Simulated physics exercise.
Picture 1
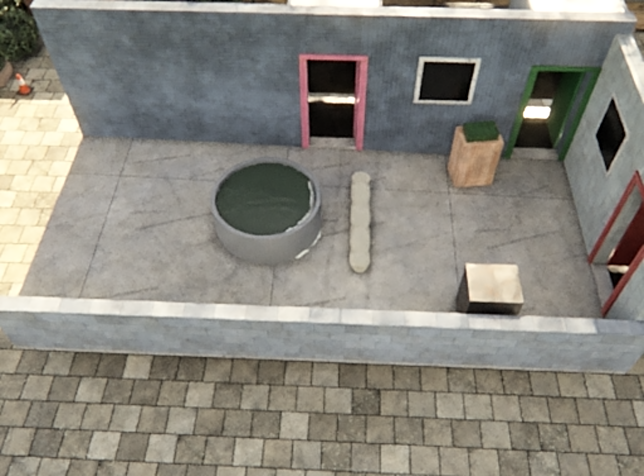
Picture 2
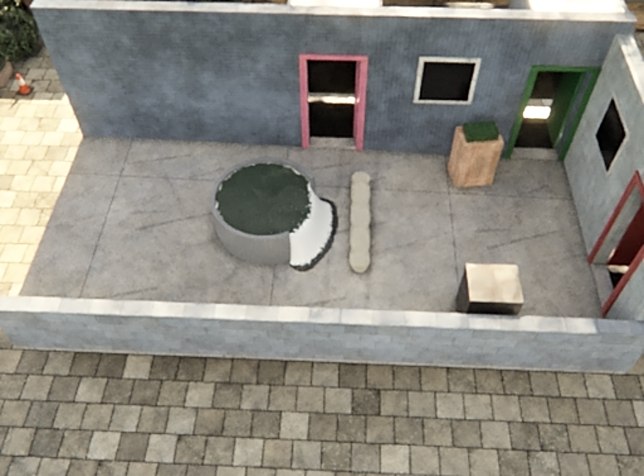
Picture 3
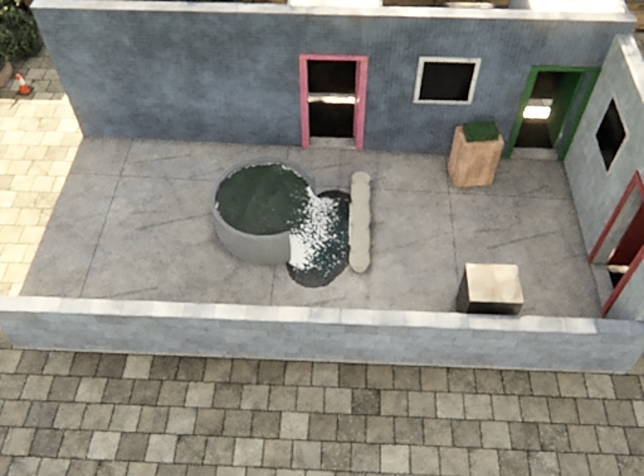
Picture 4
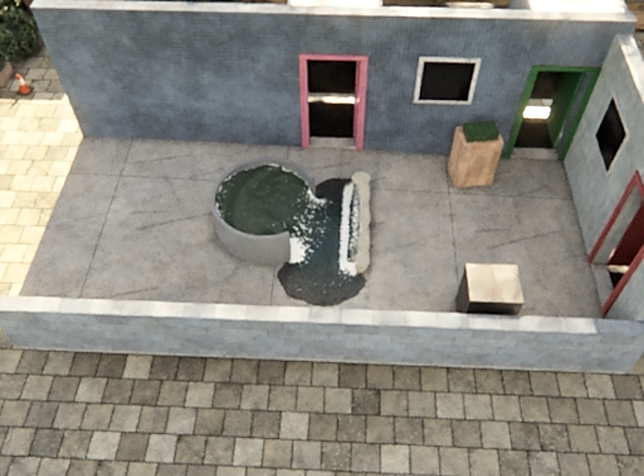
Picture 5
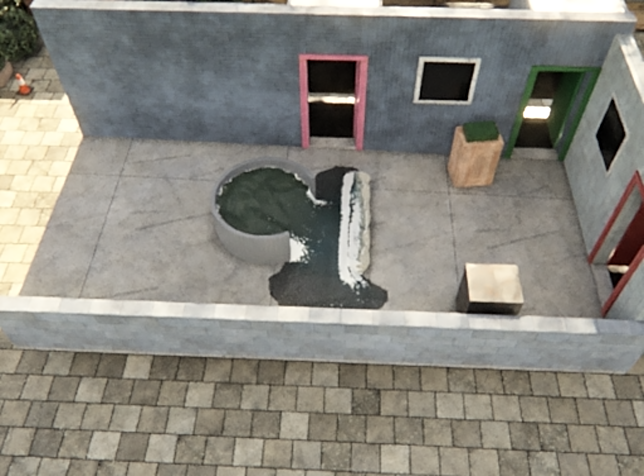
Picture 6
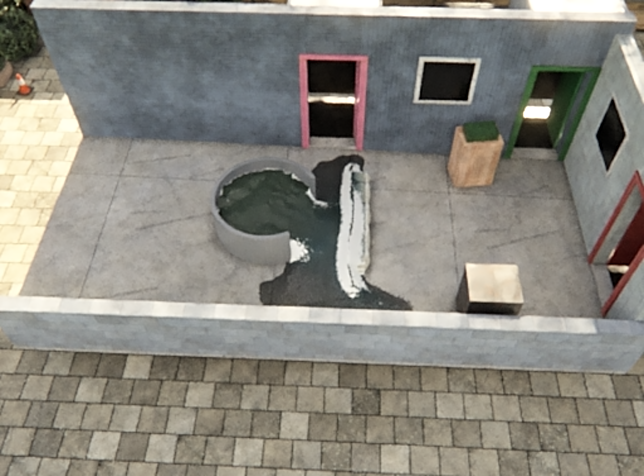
The clip opens on still, dark water in a round grey tank inside a walled yard with coloured doors. Water bursts from the tank's right side, spreads across the floor and meets the long pale barrier, foaming along it. It then runs around both ends, while the surrounding objects stay put.
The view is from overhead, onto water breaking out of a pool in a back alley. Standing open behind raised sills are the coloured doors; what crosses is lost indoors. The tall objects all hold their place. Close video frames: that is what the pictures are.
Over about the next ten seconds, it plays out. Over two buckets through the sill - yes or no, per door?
Pink door - yes, green door - yes, red door - yes.
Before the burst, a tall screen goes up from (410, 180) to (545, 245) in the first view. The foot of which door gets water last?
My pick is the one in green.
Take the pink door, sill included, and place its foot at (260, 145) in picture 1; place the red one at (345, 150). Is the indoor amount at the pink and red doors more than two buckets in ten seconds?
The pink door falls short, and the red door overflows.
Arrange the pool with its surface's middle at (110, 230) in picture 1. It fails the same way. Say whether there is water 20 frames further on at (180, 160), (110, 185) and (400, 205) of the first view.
Bone-dry, bone-dry, bone-dry.
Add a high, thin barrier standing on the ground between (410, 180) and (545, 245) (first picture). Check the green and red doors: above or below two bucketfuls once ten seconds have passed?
Note: Green remains below threshold; red exceeds threshold.
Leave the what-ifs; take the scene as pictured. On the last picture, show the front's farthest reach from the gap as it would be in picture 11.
Somewhere near (519, 344).
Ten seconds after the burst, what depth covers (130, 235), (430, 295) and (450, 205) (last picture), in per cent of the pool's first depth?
Roughly 0 per cent, 8 per cent and 6 per cent.
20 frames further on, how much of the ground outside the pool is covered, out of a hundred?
Near 55 in a hundred.
A moment on, water covers 25 % of the floor; the pink door under two buckets in, the green door not reached, the red door not reached.
Next, water covers 45 % of the floor; the pink door over two buckets in, the green door not reached, the red door not reached.
Then, water covers 55 % of the floor; the pink door far over two buckets in, the green door wet at the sill, nothing in, the red door under two buckets in.
Later, water covers 80 % of the floor; the pink door far over two buckets in, the green door over two buckets in, the red door over two buckets in.
In the end, water covers 70 % of the floor; the pink door far over two buckets in, the green door over two buckets in, the red door over two buckets in.
